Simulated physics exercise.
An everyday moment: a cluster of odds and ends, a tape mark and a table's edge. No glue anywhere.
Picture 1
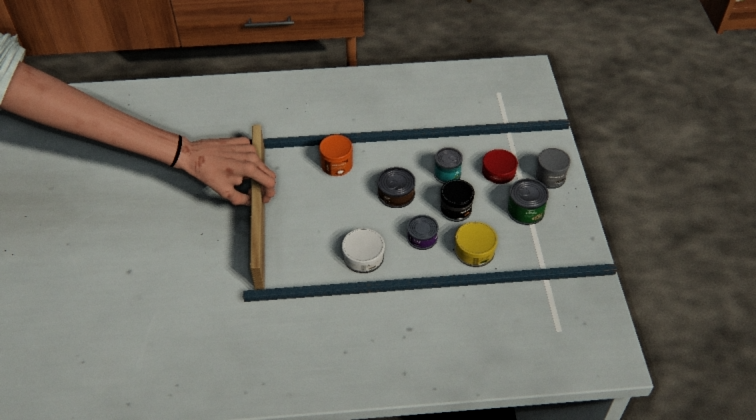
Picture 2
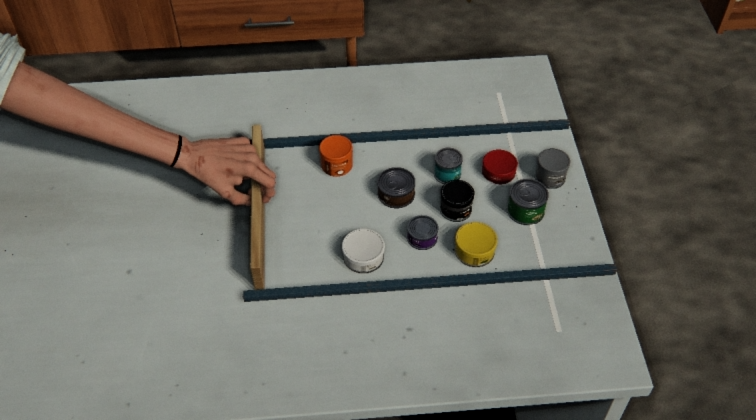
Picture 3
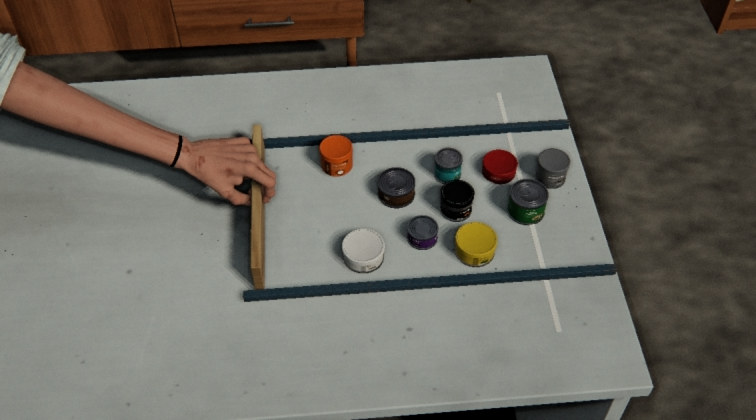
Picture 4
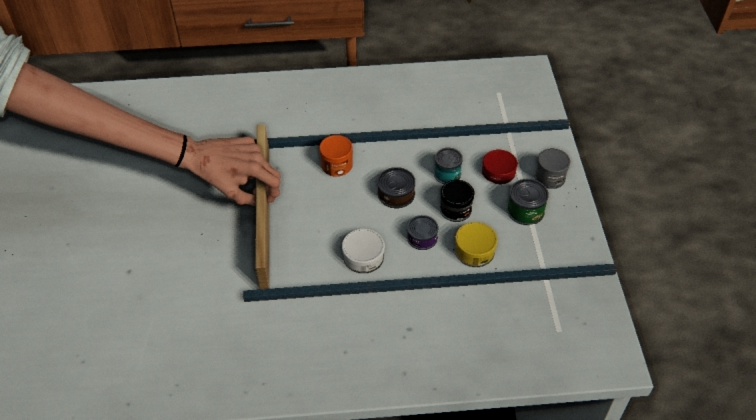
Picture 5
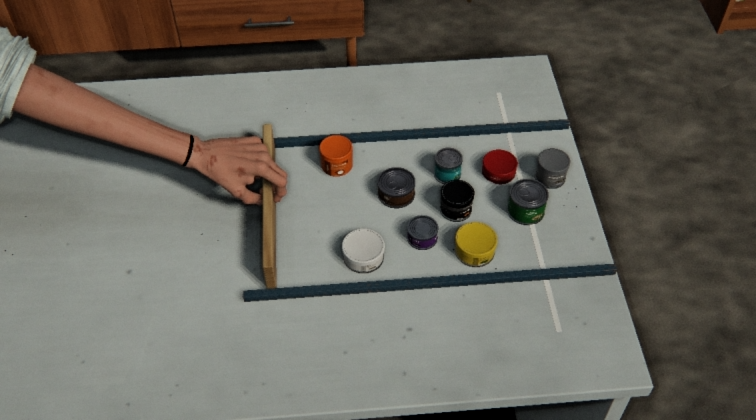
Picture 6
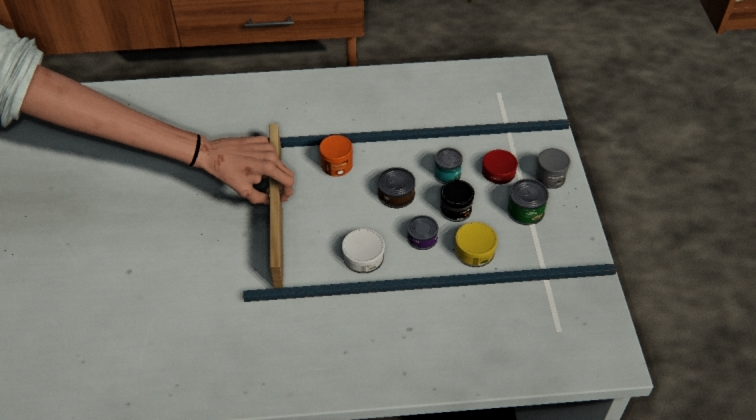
A bare forearm with a dark wristband reaches in from the left over a pale table, seen from above at an angle, with wooden drawers behind. Its hand holds an upright wooden board between two dark rails, left of orange, white, brown, purple, turquoise, black, yellow, red, green and grey containers near a white tape line. After staying still, the hand slides the board slightly right, while the containers and camera stay put.
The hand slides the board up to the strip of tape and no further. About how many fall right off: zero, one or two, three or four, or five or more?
In the end the number that fall off is one or two.
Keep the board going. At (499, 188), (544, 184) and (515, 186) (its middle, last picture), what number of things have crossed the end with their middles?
Place by place, 0, 4 and 1.
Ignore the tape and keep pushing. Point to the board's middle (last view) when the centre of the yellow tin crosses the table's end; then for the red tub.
For the yellow tin at (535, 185), for the red tub at (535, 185).
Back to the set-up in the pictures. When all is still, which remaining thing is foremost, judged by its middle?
That is the green pot.
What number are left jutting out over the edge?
It comes to 3.
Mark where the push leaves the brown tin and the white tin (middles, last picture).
The brown tin stops around (540, 175); the white tin around (560, 243).
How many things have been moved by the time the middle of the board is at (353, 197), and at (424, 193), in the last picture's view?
By then 2, and 7.
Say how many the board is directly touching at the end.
In contact: 4.
Soon after, none off yet; grey pot at rest near (552, 169); green pot at rest near (528, 202); red tub at rest near (500, 167).
In the end, the number that fall off is one or two; gone, grey pot.
